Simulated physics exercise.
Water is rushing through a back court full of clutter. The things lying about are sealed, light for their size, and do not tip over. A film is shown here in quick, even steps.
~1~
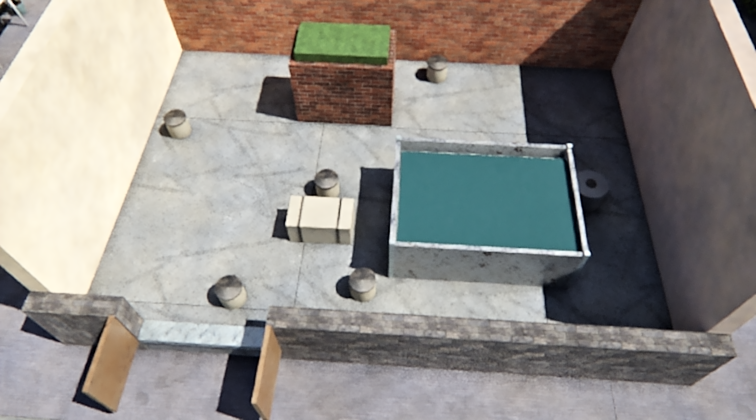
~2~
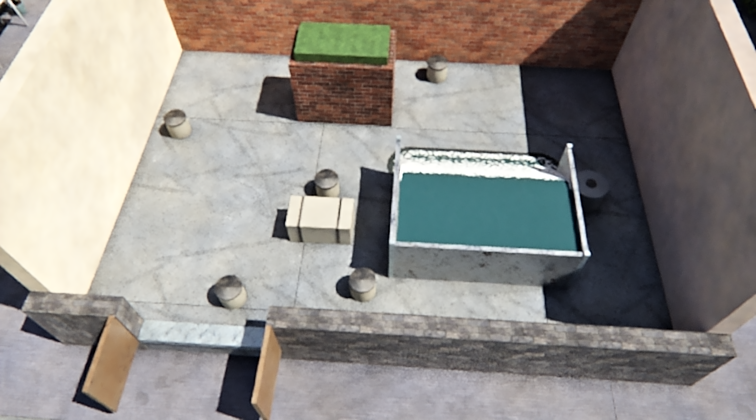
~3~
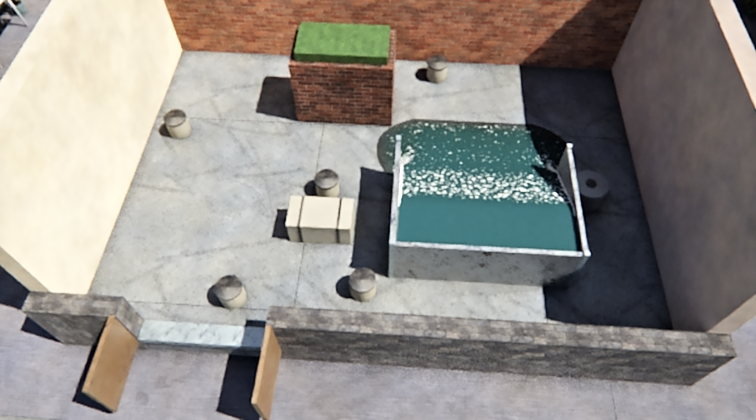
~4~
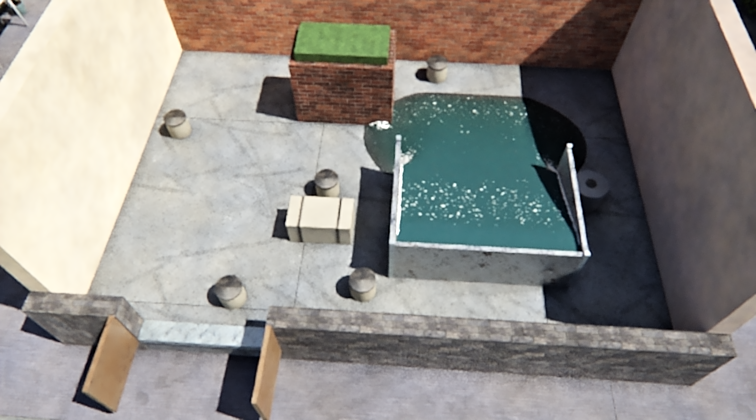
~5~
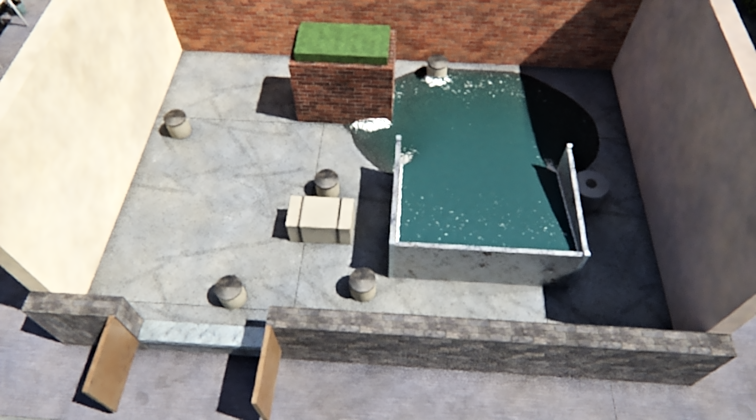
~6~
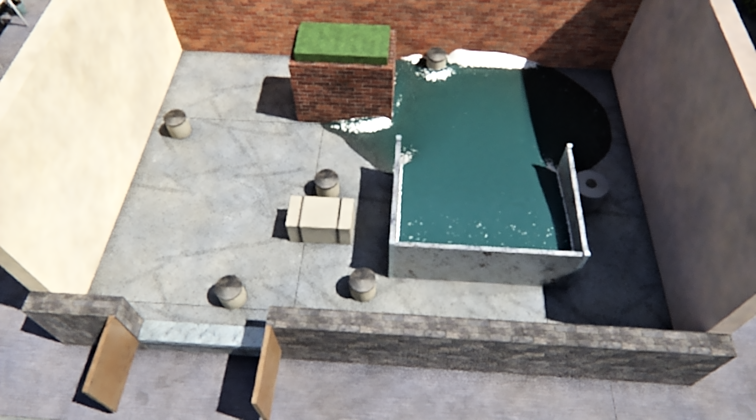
Green water fills a walled tank in a courtyard, then pours over its far side as that wall disappears. It spreads in a foaming sheet toward the brick back wall, flowing around a small pot there and along the grass-topped brick block, while the objects at left stay still.
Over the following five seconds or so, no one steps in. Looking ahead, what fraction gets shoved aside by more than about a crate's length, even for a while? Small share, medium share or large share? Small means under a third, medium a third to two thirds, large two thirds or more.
A medium share.
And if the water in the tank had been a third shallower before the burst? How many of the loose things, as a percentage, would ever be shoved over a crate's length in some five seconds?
My estimate is around 40 percent.
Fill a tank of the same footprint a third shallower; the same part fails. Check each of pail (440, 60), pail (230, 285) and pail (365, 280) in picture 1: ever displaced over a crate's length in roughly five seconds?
The first reached the mark, the second stopped before it, the third stopped before it.
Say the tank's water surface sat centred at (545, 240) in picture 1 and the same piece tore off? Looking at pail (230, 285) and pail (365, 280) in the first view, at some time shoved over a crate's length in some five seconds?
In the order asked: Lacked the distance and lacked the distance.
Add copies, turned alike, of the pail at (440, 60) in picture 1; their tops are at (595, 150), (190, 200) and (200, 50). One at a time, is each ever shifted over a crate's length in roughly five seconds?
Here's how it goes: Sent far off, never gets far, and lastly sent far off.
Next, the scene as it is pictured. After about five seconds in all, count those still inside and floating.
The answer is 1.
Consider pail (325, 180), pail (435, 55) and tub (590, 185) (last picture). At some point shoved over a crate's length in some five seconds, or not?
Well, in the order you gave them, the first stayed under the mark, the second went the distance, and the third went the distance.
A moment on, 0 of 8 are well off their spots; 1 afloat.
Next, 2 of 8 are well off their spots; 1 afloat.
Later, 3 of 8 are well off their spots; 1 afloat.
In the end, 4 of 8 are well off their spots, and 4 have been at some point; 1 afloat.
